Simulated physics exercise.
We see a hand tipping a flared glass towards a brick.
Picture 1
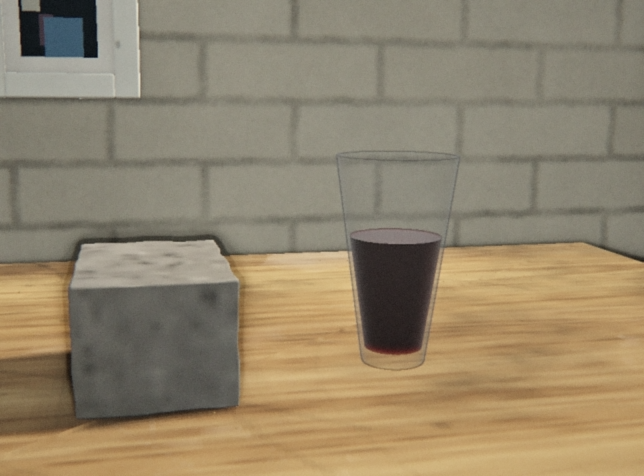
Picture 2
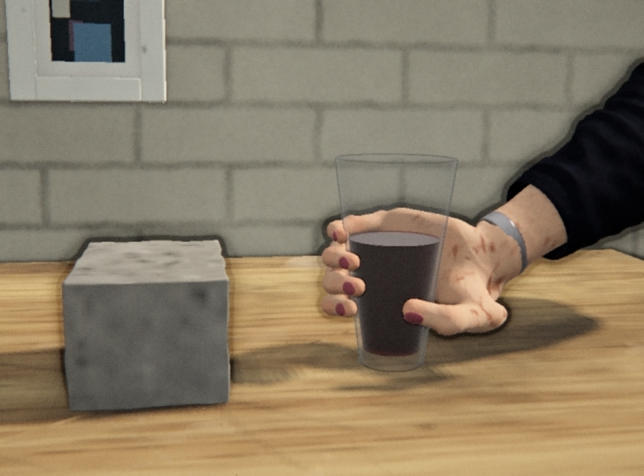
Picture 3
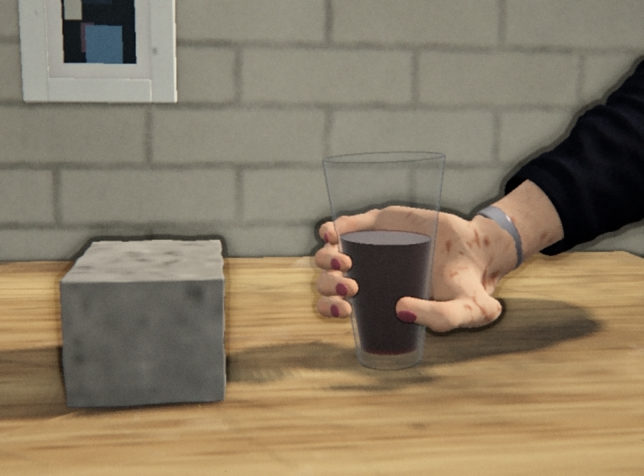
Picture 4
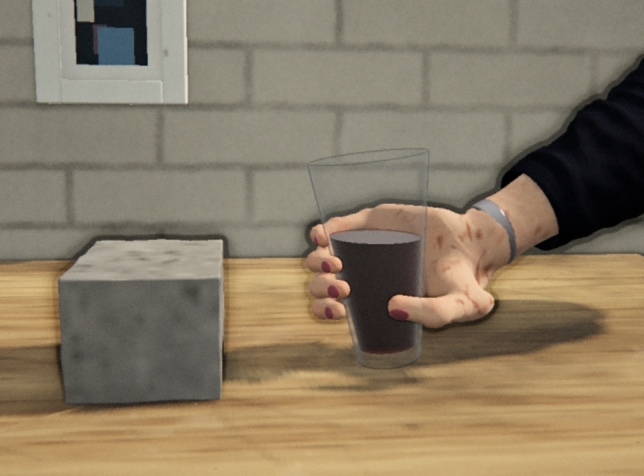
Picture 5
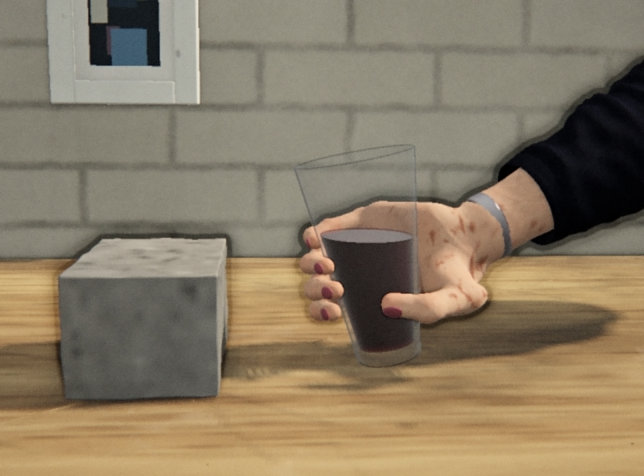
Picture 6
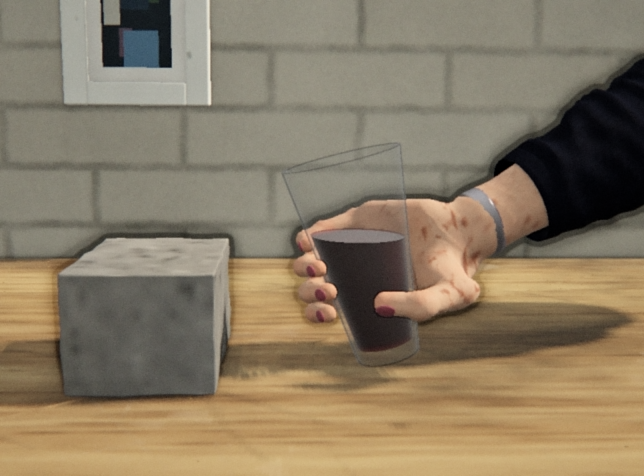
On a wooden table, a hand grips a half-full flared glass and tilts it left.
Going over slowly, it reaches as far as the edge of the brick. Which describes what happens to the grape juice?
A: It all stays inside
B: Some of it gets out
(A) It all stays inside.
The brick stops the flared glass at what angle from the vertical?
I'd put it at roughly 40 degrees from the vertical.
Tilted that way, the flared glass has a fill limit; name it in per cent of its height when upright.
Around 75 percent of its height.
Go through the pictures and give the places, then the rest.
In the first picture, it stands upright; flared glass (395, 252) about half full.
The second picture shows a hand takes hold; flared glass about half full, surface at (394, 240); brick (153, 316).
The third picture shows on the way over; flared glass (386, 253) about half full.
In the fourth picture, it is leaning; flared glass about half full, surface at (376, 238); brick (153, 313).
The fifth picture shows tipping on its foot; flared glass (371, 251) about half full.
In the sixth picture, the top moves towards the brick; flared glass about half full, surface at (360, 237); brick (155, 309).
Next, the flared glass leans by about 25°; its rim is dry.
After that, the flared glass leans by about 40°; its rim is dry.
Finally, the flared glass leans by about 40°, against the brick; its rim is dry.
